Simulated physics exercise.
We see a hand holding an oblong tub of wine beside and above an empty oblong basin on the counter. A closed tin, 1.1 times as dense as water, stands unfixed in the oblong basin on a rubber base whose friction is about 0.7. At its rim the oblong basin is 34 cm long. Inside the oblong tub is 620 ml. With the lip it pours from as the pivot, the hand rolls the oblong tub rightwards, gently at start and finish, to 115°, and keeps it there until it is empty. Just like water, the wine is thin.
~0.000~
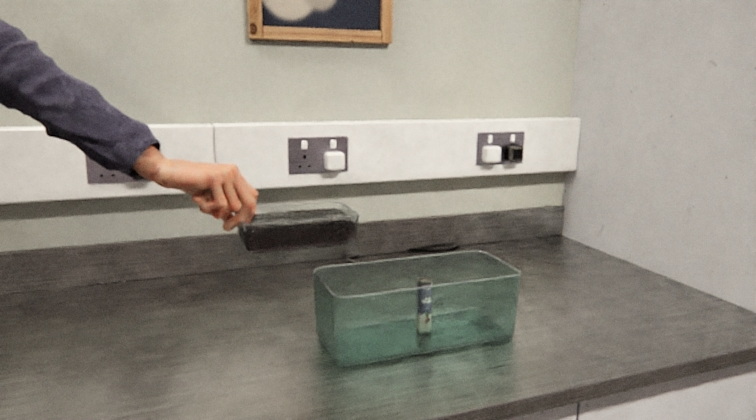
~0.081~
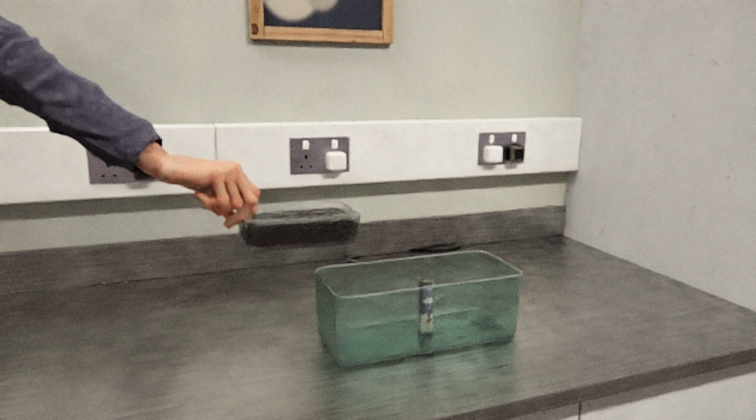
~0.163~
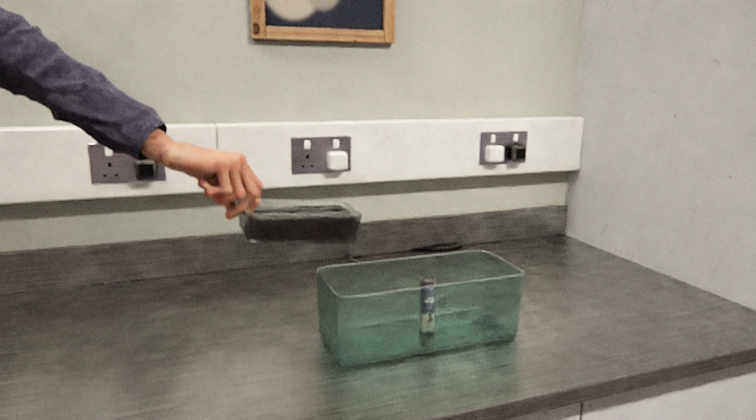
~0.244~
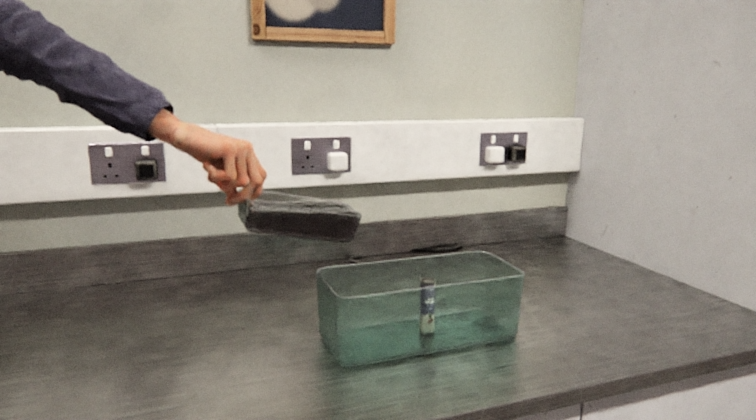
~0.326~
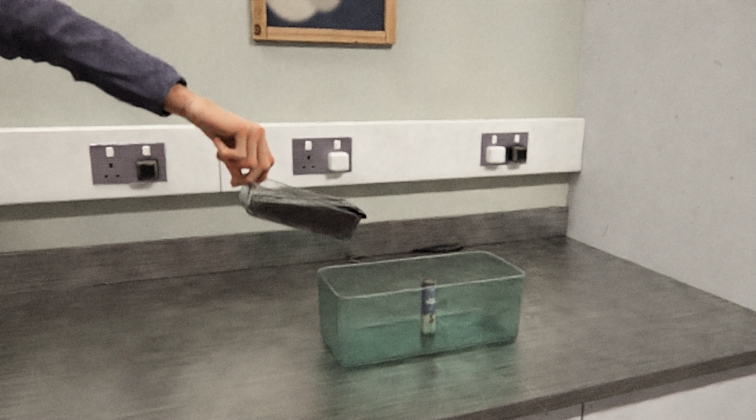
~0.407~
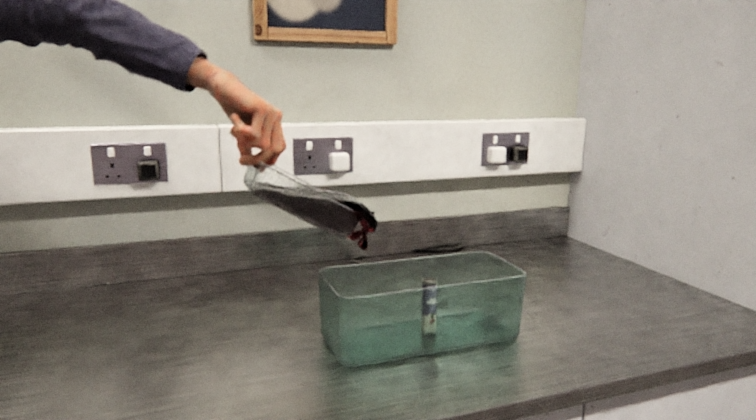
A hand held a clear oblong tub of dark liquid above and beside an empty oblong basin on a counter, then rolled it gradually rightwards until dark red liquid came over its lip.
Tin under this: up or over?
Tipped.
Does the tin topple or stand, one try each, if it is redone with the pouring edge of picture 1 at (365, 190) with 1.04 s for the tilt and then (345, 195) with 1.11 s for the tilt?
First it stays on its base; then it tips over.
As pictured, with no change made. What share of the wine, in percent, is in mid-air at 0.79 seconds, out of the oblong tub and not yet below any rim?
Near 26 per cent at that moment.
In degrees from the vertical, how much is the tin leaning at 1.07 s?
About 55 degrees.
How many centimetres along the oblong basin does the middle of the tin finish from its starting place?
Looks like roughly 6.5 cm in total.
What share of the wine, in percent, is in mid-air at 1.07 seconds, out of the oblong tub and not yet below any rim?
Close to 2 in every hundred parts.
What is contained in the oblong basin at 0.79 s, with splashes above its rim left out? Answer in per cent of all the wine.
The basin holds roughly 62 in a hundred parts at that moment.
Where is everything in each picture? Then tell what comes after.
Tilt 0°; pouring edge (350, 210); surface from (240, 222) to (347, 213); the oblong basin's rim runs from (323, 284) to (502, 262); the tin's top is at (425, 282), in the first picture.
Tilt 1°; pouring edge (352, 210); surface from (242, 220) to (349, 213), in the second picture.
Tilt 5°; pouring edge (353, 209); surface from (243, 215) to (350, 210), in the third picture.
Tilt 12°; pouring edge (353, 210); surface from (243, 208) to (351, 207), in the fourth picture.
Tilt 20°; pouring edge (354, 211); surface from (245, 197) to (344, 203); 6 per cent is over the edge, in the fifth picture.
Tilt 30°; pouring edge (354, 211); surface from (249, 185) to (342, 199); 17 per cent is over the edge, in the sixth picture.
After 0.79 s the tilt is 86° and 5 per cent is still to pour; the tin stands where it began.
After 1.07 s the tilt is 112° and 0 per cent is still to pour; the tin leans 56°.
After 1.37 s the tilt is 115° and 0 per cent is still to pour; the tin lies on its side.
After 1.69 s the tilt is 115° and 0 per cent is still to pour; the tin lies on its side.
In the end the tin lies on its side.
